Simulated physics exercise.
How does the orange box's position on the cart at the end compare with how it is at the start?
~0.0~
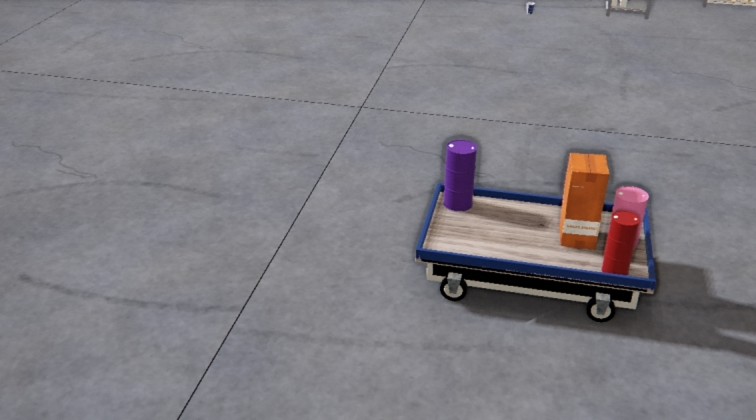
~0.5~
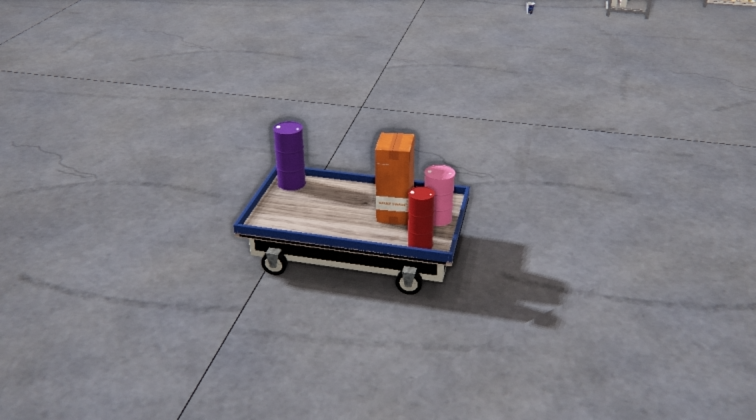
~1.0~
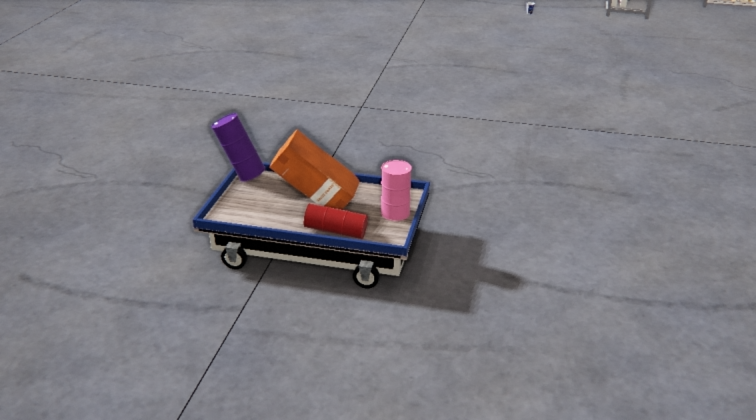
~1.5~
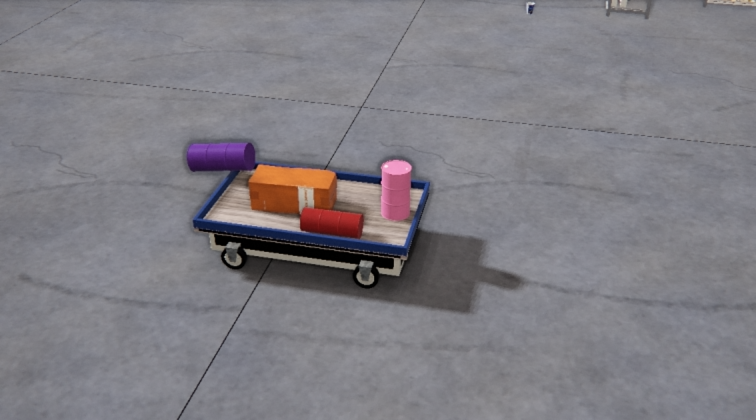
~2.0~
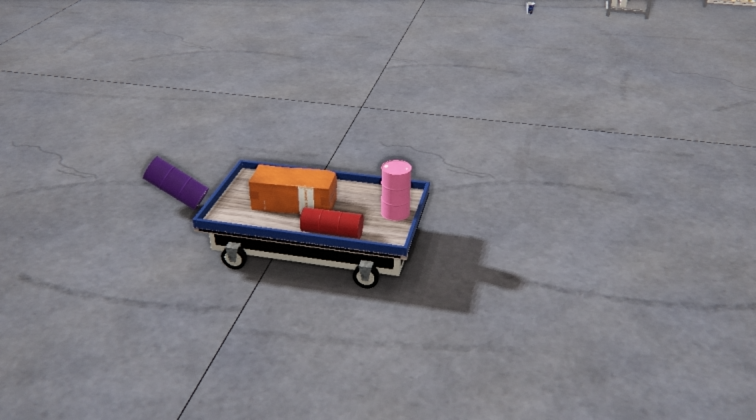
At the start the orange box stands upright on the cart, and by the end it is lying on its side on the deck.
